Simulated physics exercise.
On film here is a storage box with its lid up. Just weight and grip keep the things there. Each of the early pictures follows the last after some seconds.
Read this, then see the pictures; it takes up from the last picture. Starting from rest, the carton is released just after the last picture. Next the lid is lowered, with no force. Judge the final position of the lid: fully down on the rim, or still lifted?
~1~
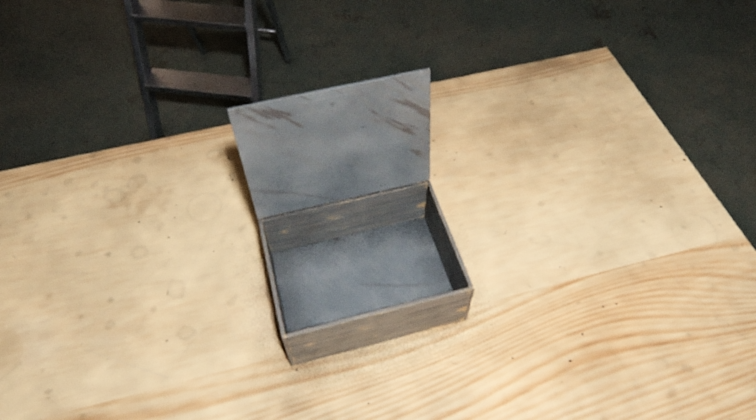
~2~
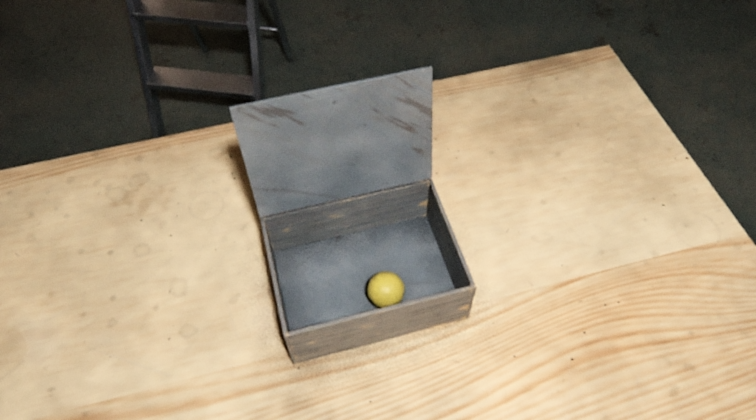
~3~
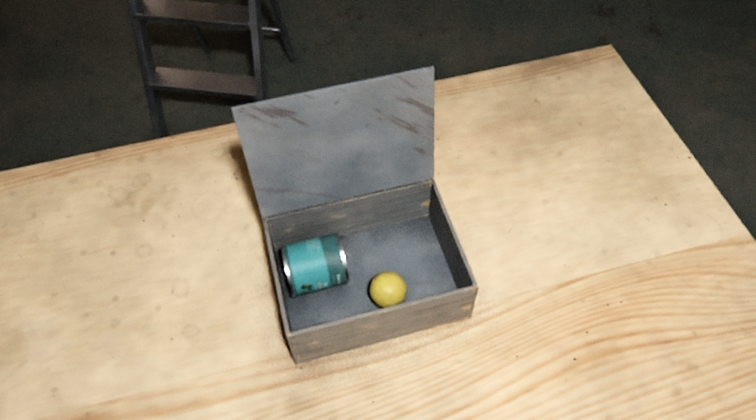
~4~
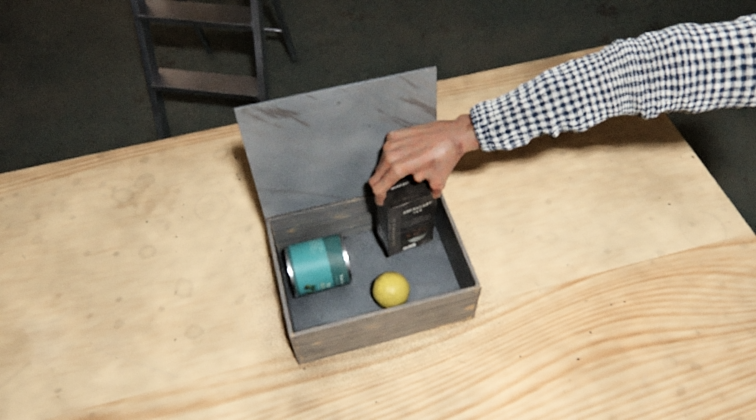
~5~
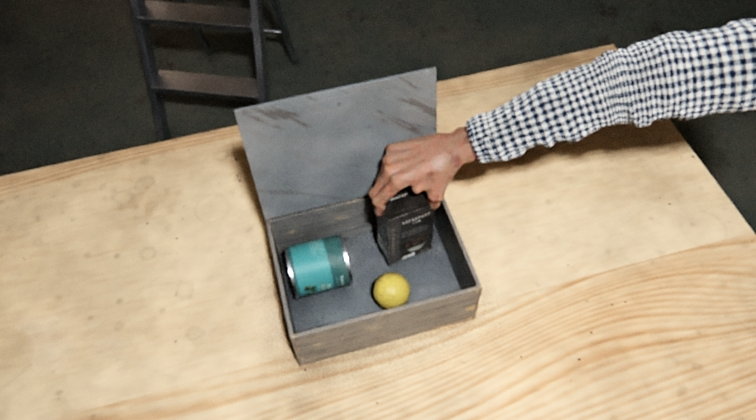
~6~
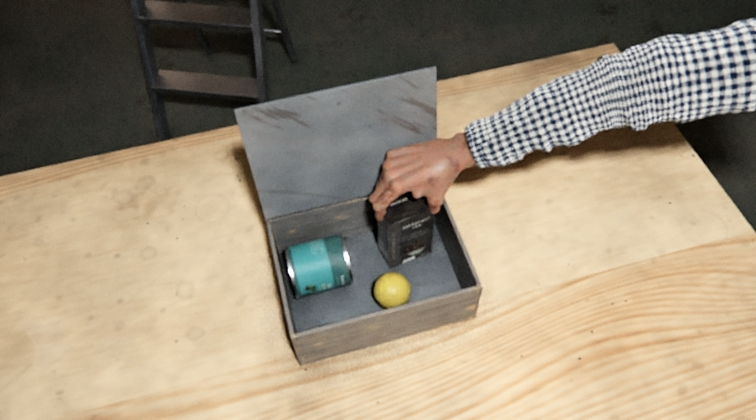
The box is going to remain unclosed.
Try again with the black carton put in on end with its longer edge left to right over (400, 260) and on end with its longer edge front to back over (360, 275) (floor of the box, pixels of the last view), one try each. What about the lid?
First time round it won't go down, and second time round it drops into place.
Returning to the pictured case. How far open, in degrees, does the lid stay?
It comes to about 35°.
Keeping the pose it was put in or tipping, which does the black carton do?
It keeps its pose.
Then, 1.20 s later than the last frame, lid starting down.
Then, 1.60 s later than the last frame, lid 59° above the rim.
Then, 2.50 s later than the last frame, lid 39° above the rim.
When it is over, lid 35° above the rim; all 3 as before. End places, in pixels of the last picture, black carton near (409, 237).
